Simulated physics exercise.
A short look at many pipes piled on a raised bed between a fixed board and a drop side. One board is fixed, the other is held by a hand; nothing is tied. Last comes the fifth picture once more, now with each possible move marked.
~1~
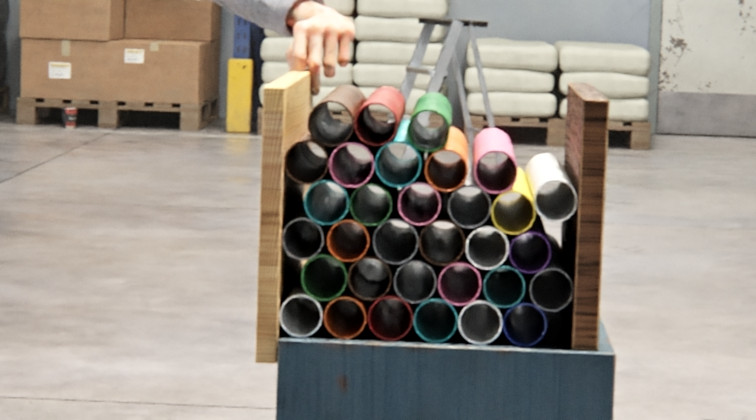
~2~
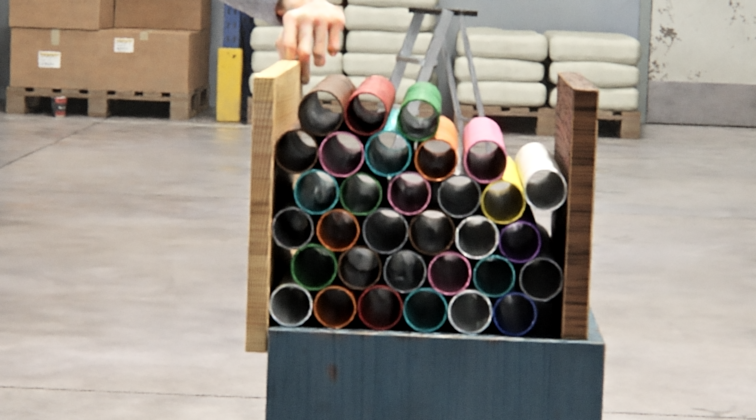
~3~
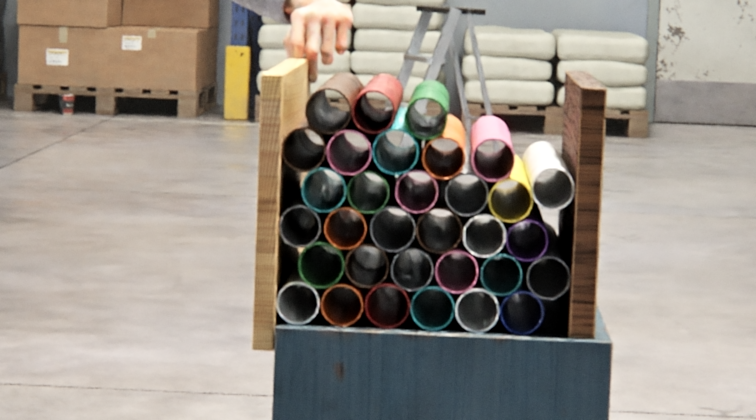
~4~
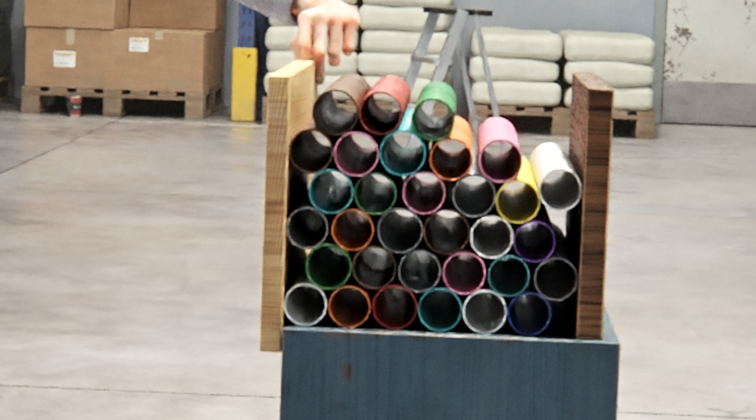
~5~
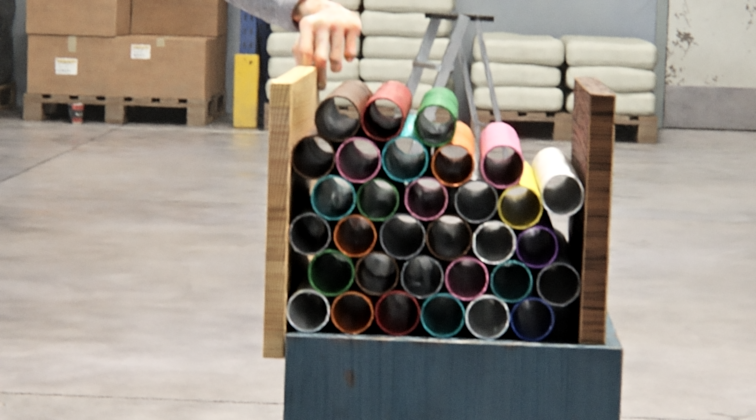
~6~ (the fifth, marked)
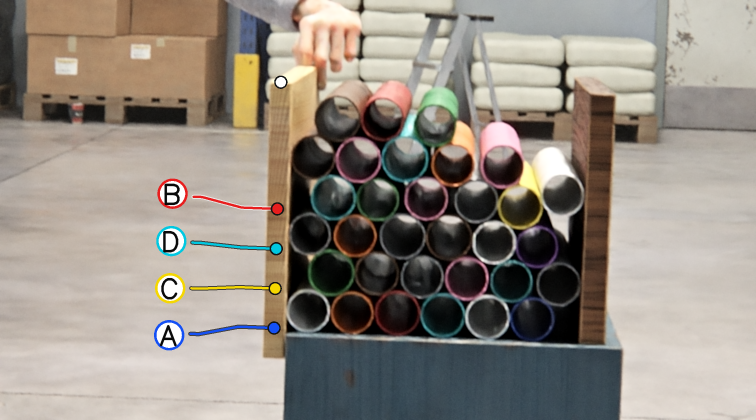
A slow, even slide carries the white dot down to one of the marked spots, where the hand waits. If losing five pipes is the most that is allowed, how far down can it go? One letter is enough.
Stop at D.
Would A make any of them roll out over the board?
Yes.
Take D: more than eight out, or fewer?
It loses fewer than eight.
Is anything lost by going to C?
At C: Yes.
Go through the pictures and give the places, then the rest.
The first frame shows a brown pipe (442, 243); a pink pipe (419, 204); a turquoise pipe (398, 164).
The second frame shows a turquoise pipe (388, 153); a red pipe (366, 113).
The third frame shows side board (284, 191); a white pipe (298, 303).
The fourth frame shows a blue pipe (529, 313); a grey pipe (307, 228).
The fifth frame shows a brown pipe (449, 237); a pink pipe (426, 199); a turquoise pipe (405, 159).
On the copy, A at (274, 328); B at (277, 209); C at (275, 289); D at (276, 248); the white dot at (281, 82).
On D. First, top of the board (290, 159).
Then, top of the board (288, 245).
Finally, top of the board (288, 248), two out over the board.
By contrast, A six out over the board; B two out over the board; C six out over the board.
